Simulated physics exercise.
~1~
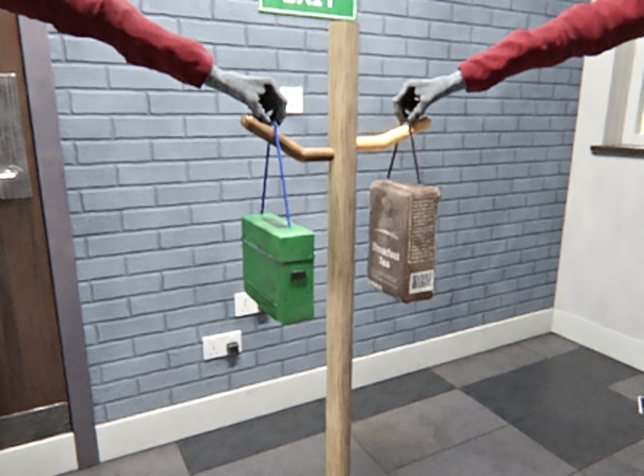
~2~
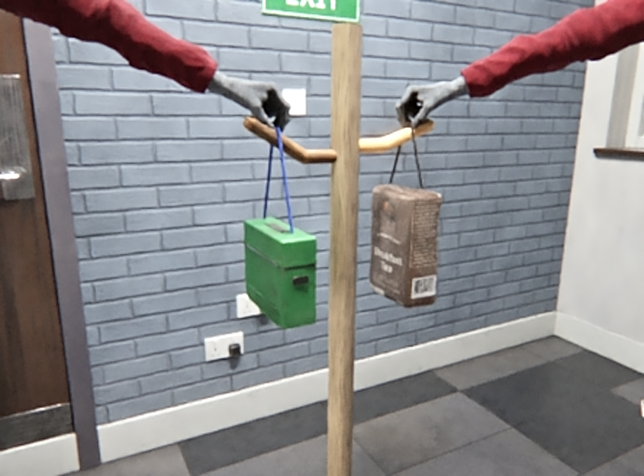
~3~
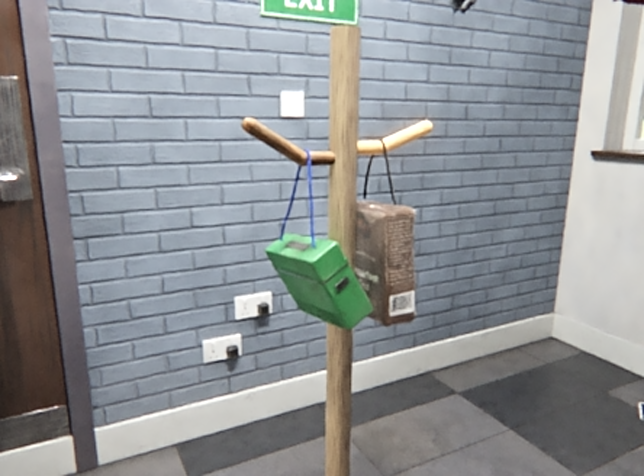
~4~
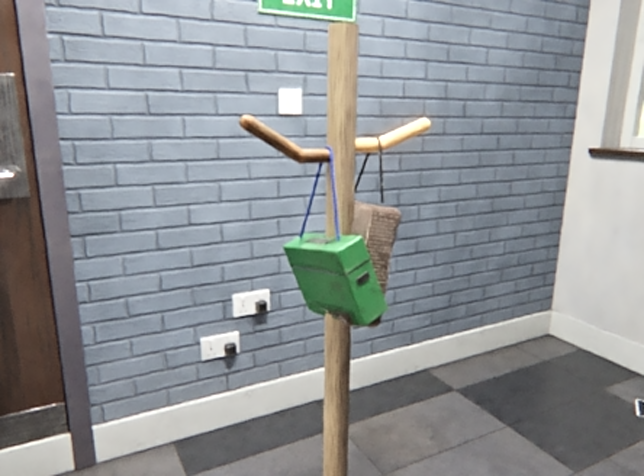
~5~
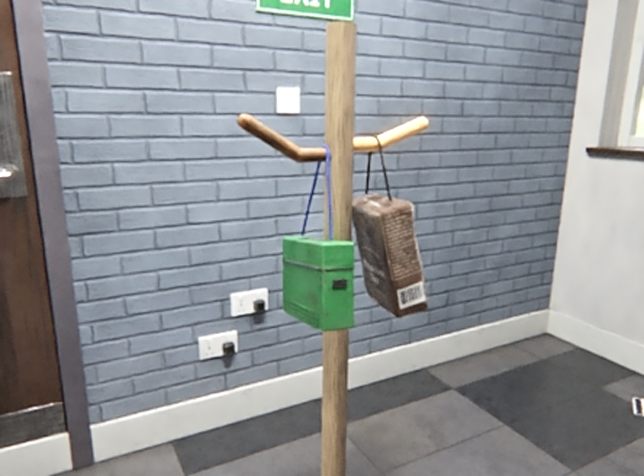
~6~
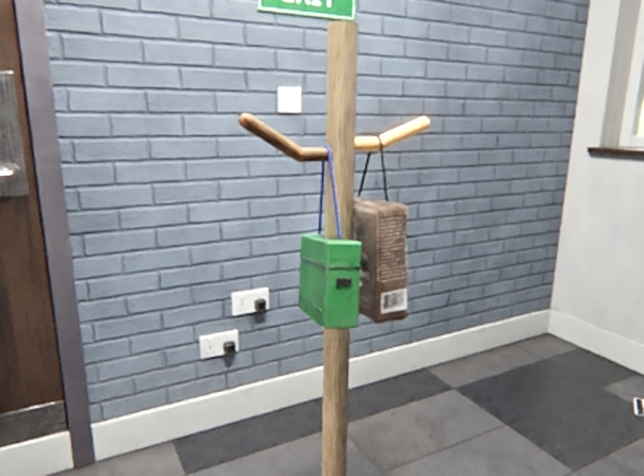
Two hands hang a green case and a brown sack, which swing but stay hooked.
